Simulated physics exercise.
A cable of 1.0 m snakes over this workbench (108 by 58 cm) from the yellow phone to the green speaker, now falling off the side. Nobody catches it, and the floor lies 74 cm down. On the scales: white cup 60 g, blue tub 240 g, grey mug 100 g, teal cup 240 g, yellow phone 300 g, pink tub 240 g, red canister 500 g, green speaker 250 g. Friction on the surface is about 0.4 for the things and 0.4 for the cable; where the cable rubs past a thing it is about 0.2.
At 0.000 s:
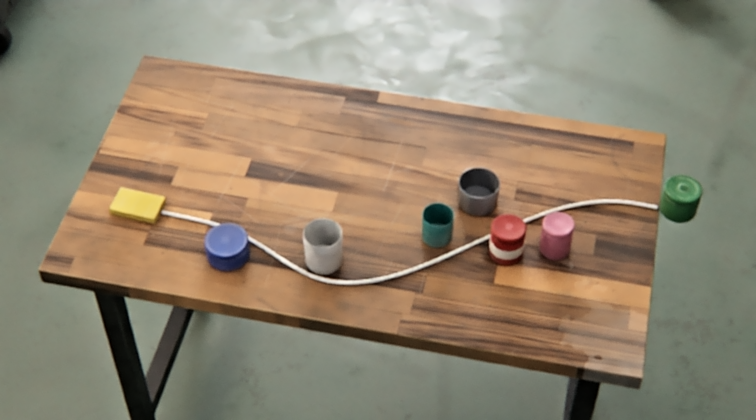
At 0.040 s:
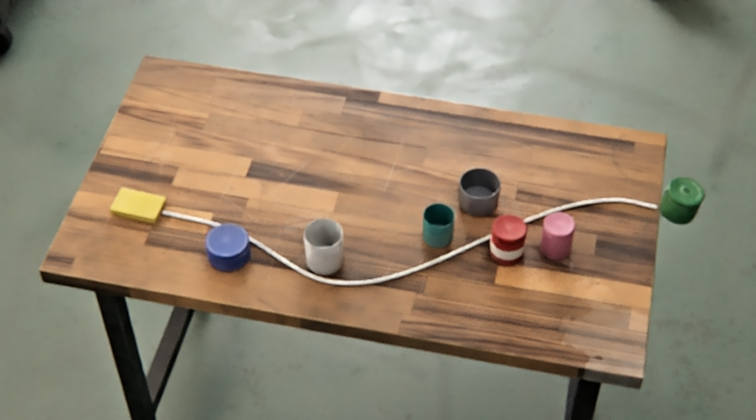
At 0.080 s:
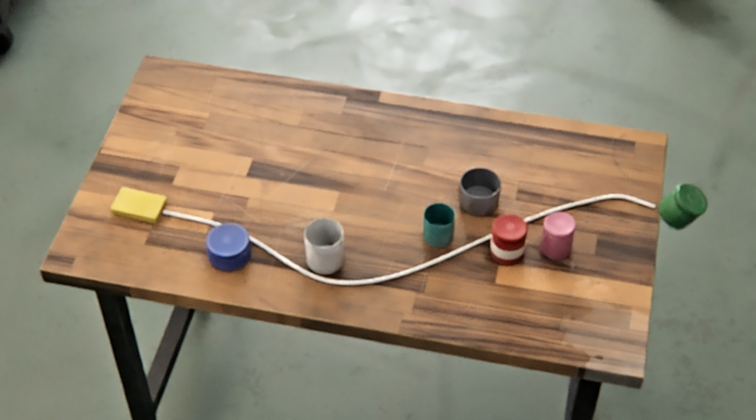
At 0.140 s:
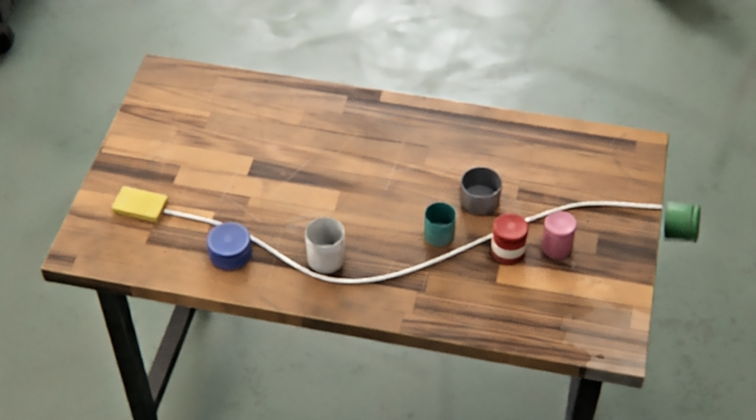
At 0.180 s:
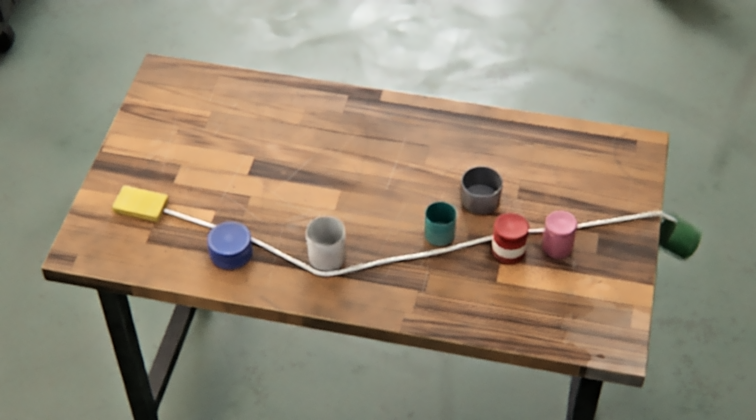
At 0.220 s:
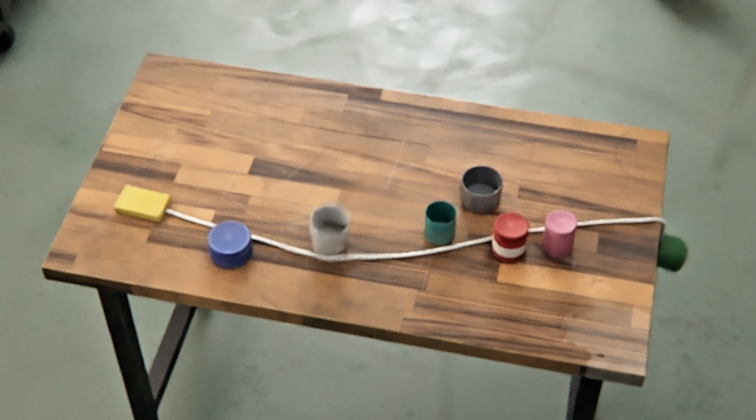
A green speaker tied to a white cable tips over the right edge of a wooden workbench on a grey floor, seen from above by a still camera. A yellow phone lies at the left, then a blue tub, a pale cup, a teal cup, a dark mug, a red-and-white canister and a pink tub. The speaker drops beside the edge, pulling the curved cable straighter, and the pale cup shifts slightly.
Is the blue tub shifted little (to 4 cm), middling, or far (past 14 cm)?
The blue tub barely shifts.
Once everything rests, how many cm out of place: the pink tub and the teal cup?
About: Pink tub 0 cm, teal cup 0 cm.
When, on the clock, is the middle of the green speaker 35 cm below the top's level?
That is: Not at all.
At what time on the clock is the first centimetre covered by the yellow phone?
Yellow phone 0.26 s.
At 0.5 s, the cable's tail end at (182, 213); white cup 25 cm off its start, green speaker over the edge, yellow phone 3 cm off its start.
At 0.7 s, the cable's tail end at (185, 213); white cup 29 cm off its start, green speaker over the edge, yellow phone 4 cm off its start.
At 1.0 s, the cable's tail end at (185, 213); white cup 30 cm off its start at (376, 116), yellow phone 4 cm off its start at (159, 204), green speaker over the edge.
At 1.2 s, the cable's tail end at (185, 213); white cup 30 cm off its start, green speaker over the edge, yellow phone 4 cm off its start.
At 2.4 s, the cable's tail end at (185, 213); blue tub 0 cm off its start at (229, 237), white cup 30 cm off its start at (376, 116), green speaker over the edge, yellow phone 4 cm off its start at (159, 204).
